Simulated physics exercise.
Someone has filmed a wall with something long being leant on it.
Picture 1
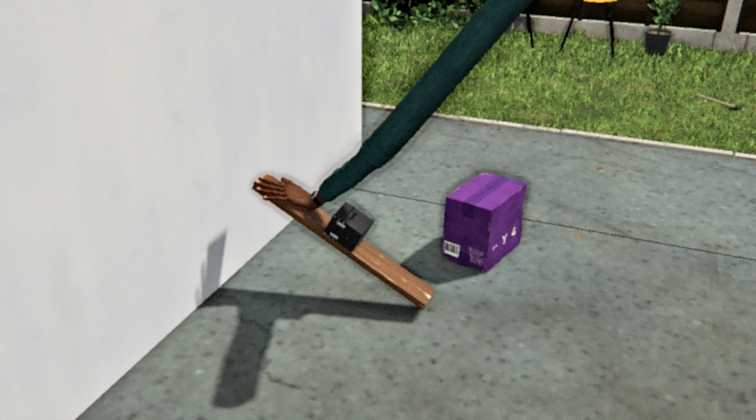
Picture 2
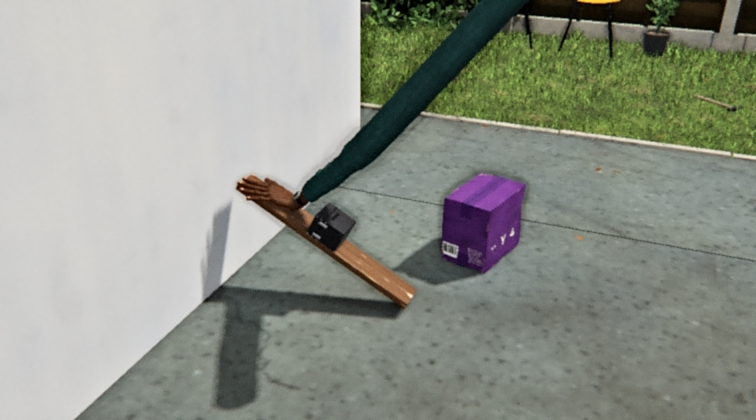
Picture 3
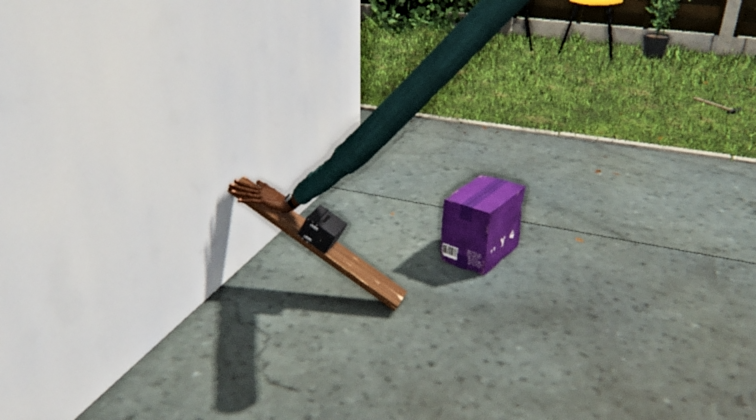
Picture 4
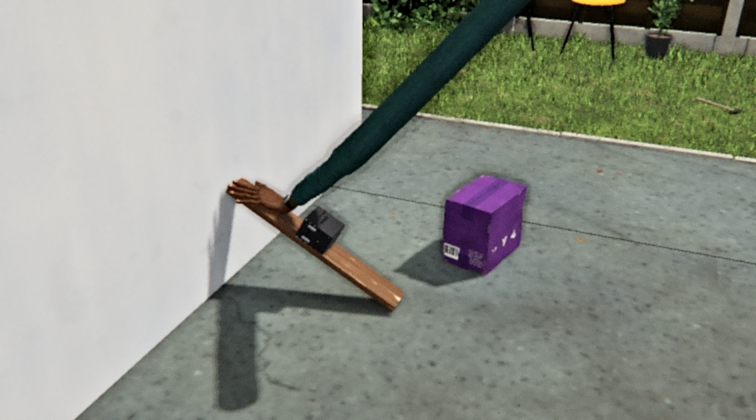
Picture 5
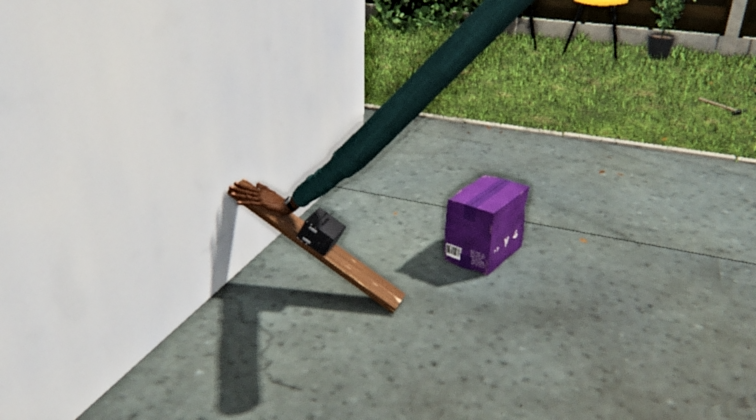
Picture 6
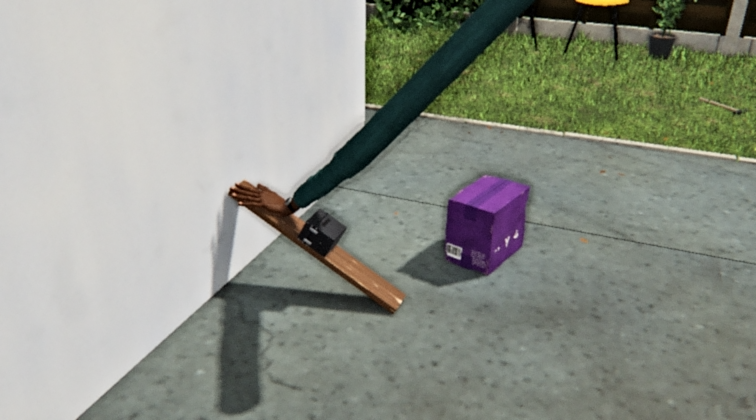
An arm in a dark green sleeve moved a brown plank with a small black box on it a short way left, leaned it against the white wall and kept holding it, beside a purple box.
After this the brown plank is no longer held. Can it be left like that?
Outcome: The plank slips out.
Then, 0.30 s on from there, brown plank sunk by 12° near (324, 262).
Then, 0.40 s on from there, brown plank sunk by 28° near (330, 289).
In the end, moved from the start, brown plank; purple box unmoved. At the end, from the last picture's camera, brown plank near (331, 288). The plank gives way.
